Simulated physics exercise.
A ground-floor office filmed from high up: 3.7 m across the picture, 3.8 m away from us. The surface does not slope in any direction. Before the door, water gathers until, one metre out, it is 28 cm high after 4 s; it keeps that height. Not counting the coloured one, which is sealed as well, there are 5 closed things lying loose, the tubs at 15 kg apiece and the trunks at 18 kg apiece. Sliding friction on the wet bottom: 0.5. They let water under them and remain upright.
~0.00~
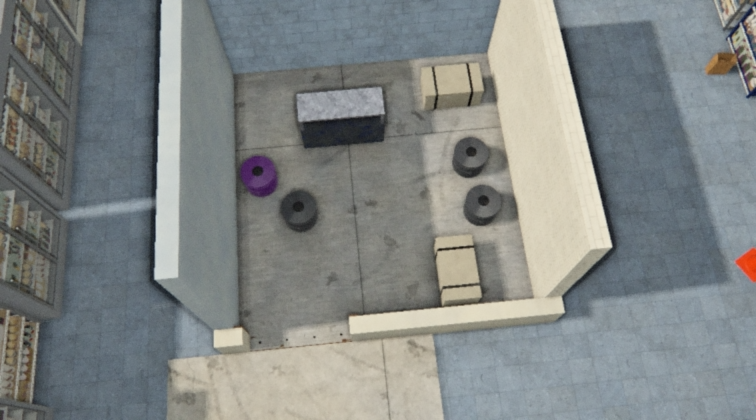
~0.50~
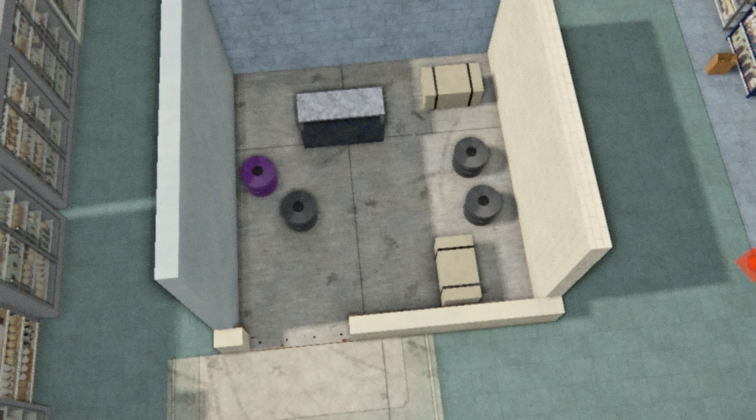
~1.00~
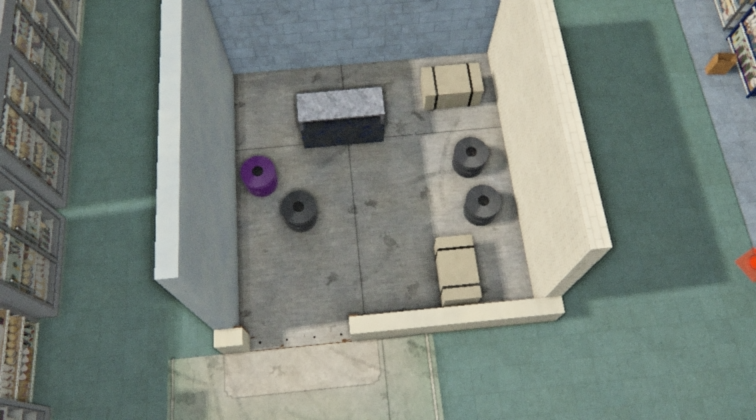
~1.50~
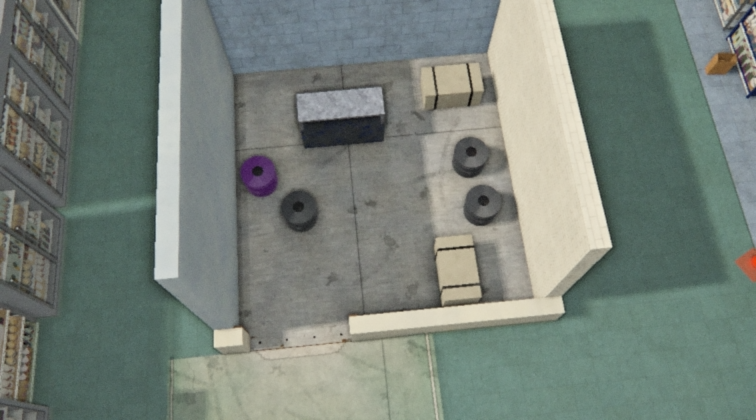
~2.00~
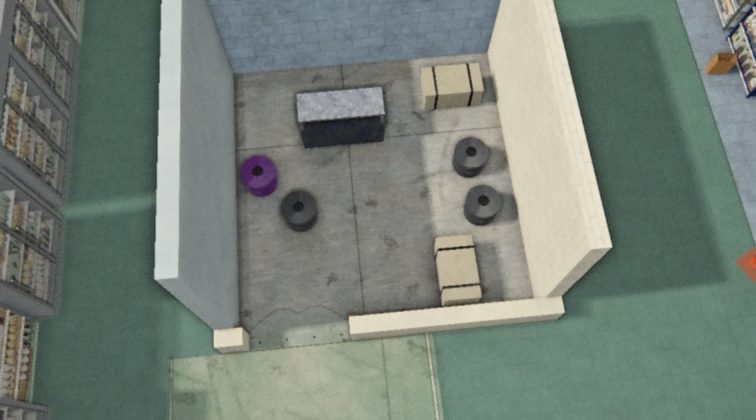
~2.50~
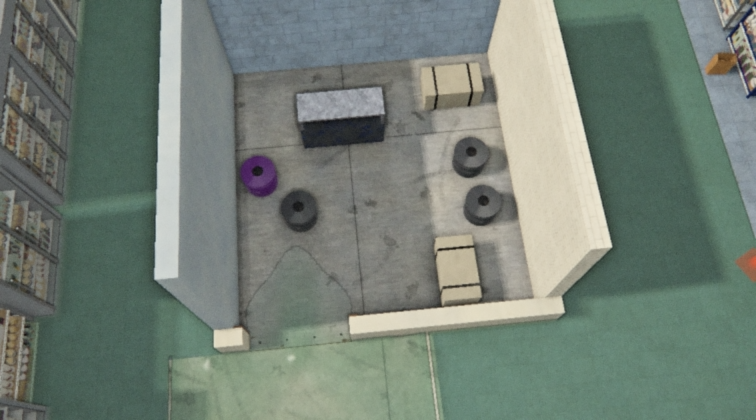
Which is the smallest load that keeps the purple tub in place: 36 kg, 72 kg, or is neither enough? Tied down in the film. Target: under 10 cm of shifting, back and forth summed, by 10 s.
Only 72 kg works.
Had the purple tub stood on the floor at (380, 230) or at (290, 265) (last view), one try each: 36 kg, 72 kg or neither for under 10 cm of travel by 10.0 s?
Try by try, any option works; must use the heavier.
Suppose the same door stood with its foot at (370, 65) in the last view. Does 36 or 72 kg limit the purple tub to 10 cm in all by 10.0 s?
Outcome - the lighter pick works.
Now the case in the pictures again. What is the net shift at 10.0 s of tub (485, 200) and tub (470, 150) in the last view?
The first is 100 cm from its start, the second 40 cm.
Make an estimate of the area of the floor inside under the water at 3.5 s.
Somewhere about 3.0 m2, give or take.
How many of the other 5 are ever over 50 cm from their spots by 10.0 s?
Result: 4.
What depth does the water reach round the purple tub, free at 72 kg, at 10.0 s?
Close to 13 cm deep.
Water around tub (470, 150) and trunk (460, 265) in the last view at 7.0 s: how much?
Close to 12 and 1 centimetres.
After 3.5 s the purple tub would be 0 cm from its start with 36 kg and 0 cm from its start with 72 kg; 2 cm of water round it then.
After 4.5 s the purple tub would be 5 cm from its start with 36 kg and 0 cm from its start with 72 kg; 12 cm of water round it then.
After 7.0 s the purple tub would be 38 cm from its start with 36 kg and 0 cm from its start with 72 kg; 11 cm of water round it then.
After 10.0 s the purple tub would be 46 cm from its start with 36 kg and 0 cm from its start with 72 kg; 13 cm of water round it then.
